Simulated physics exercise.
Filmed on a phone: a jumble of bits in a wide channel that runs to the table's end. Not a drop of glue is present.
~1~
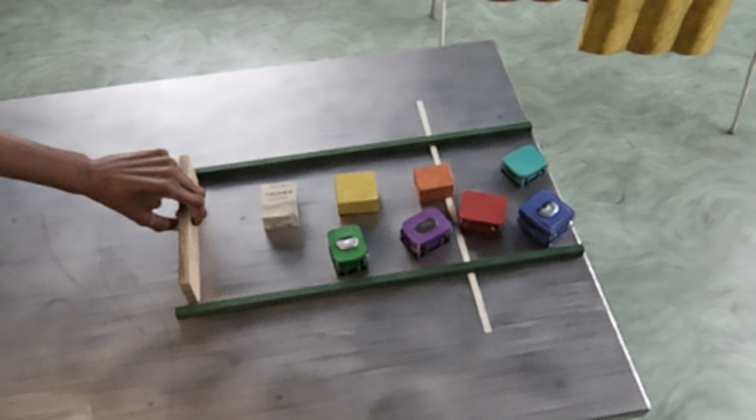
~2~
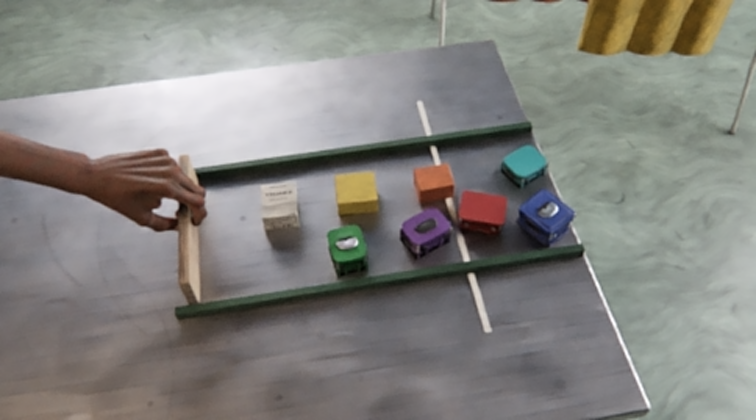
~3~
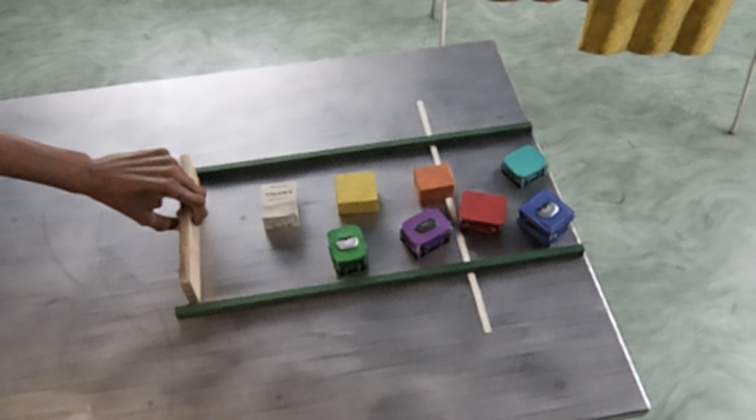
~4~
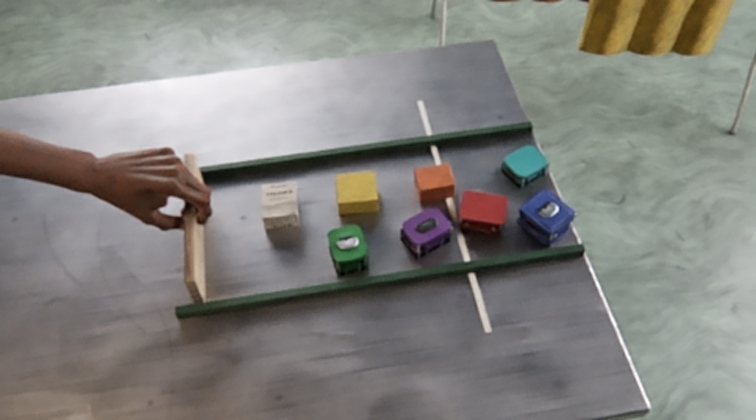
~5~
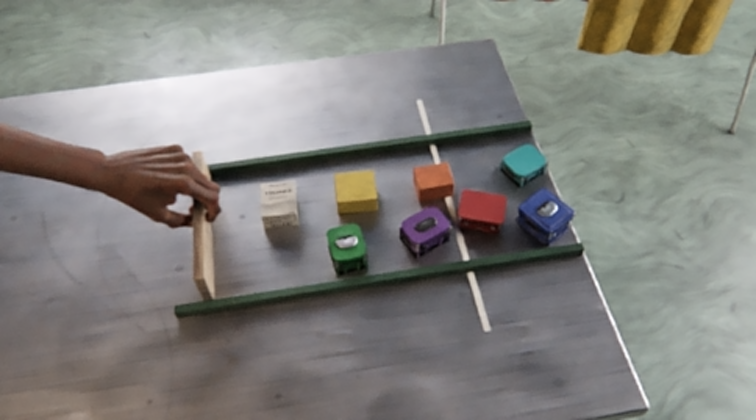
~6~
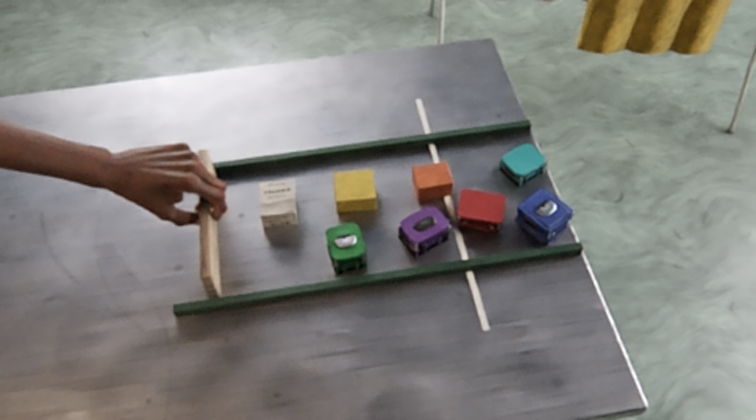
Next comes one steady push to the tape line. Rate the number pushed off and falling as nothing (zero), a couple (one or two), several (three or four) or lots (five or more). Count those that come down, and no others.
It is a couple.
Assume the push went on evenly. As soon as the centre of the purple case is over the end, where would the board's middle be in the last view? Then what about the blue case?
(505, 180) and (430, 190), more or less.
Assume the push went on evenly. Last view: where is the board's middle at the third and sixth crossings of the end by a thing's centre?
At the first moment about (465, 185), at the next about (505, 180).
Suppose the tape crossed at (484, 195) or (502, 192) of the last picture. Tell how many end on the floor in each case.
In the first try the count is 4, and in the second it is 4.
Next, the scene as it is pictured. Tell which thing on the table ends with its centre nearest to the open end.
I'd say the orange block.
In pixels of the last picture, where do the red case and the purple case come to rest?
The first comes to rest at (538, 195), and the second at (512, 224).
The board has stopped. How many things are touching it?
At rest, 2 are in contact.
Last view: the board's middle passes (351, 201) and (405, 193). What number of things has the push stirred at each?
So far 4, and 8 at the second.
Soon after, none off yet; turquoise case at rest near (523, 165); blue case at rest near (543, 217); red case at rest near (480, 212).
Then, none off yet; turquoise case at rest near (523, 165); blue case at rest near (543, 217); red case at rest near (484, 211).
At rest, the number that fall off is one or two; fallen, blue case and turquoise case.
